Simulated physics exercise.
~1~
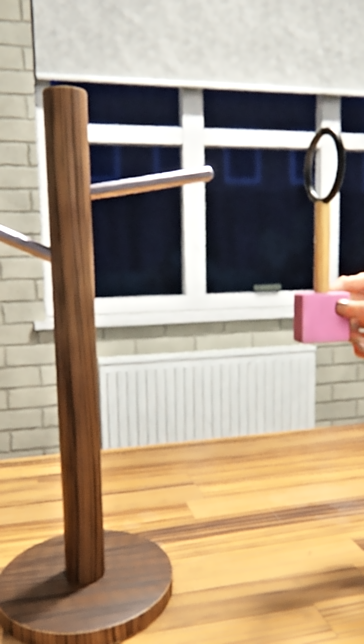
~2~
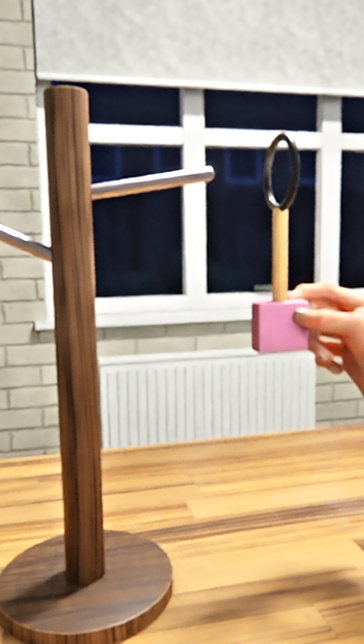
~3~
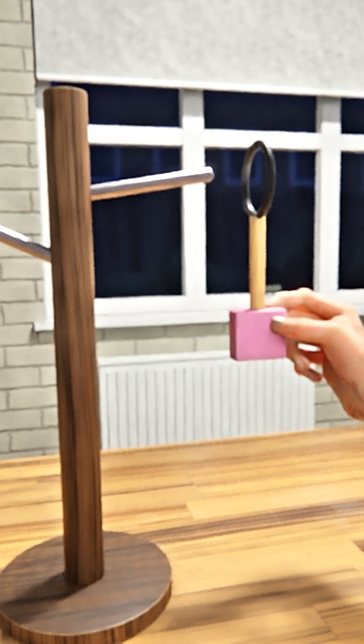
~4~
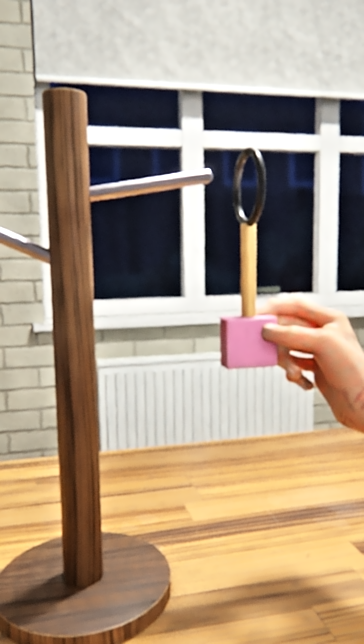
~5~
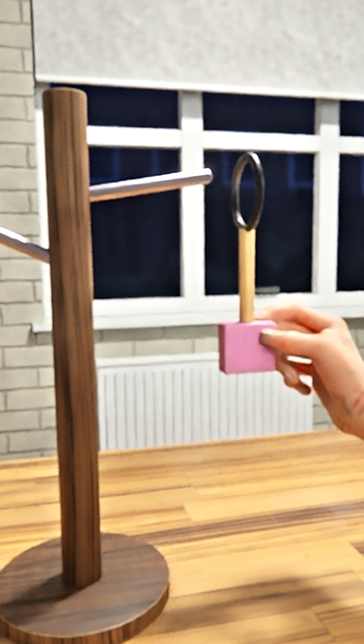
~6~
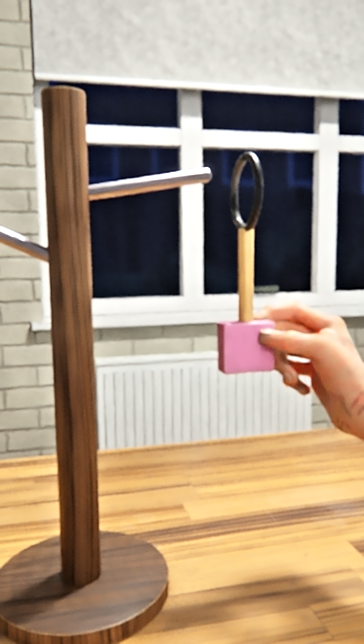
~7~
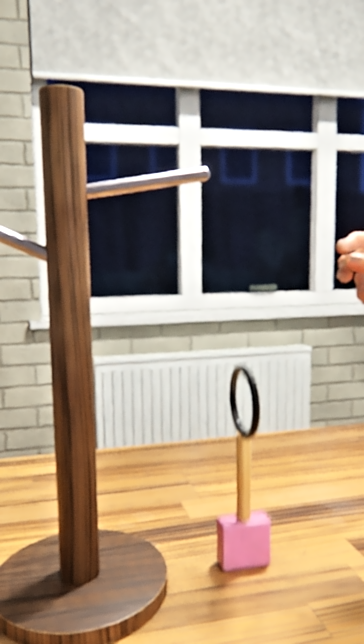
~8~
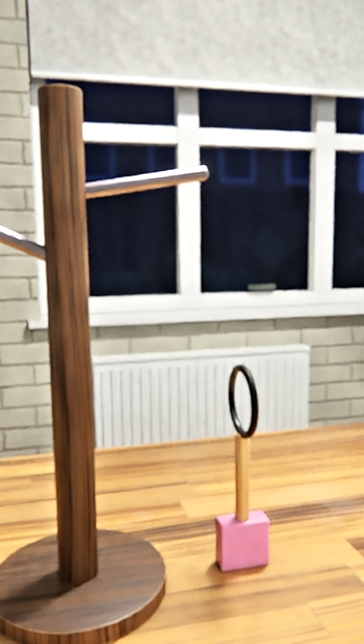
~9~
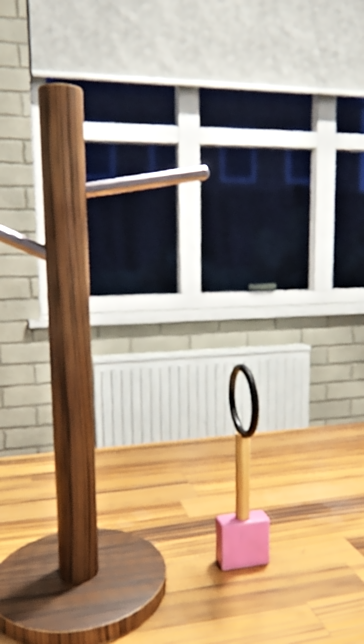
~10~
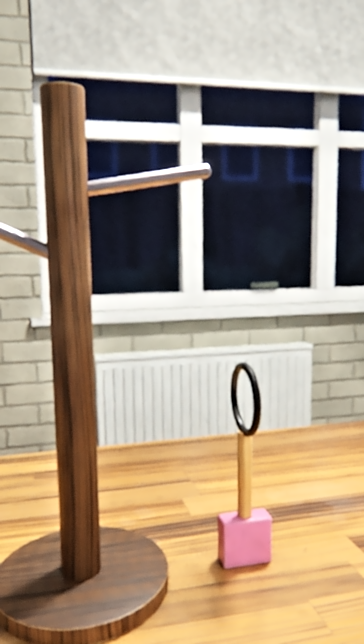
A hand moves a ringed pink block left, then releases it to the table, where it stands upright.
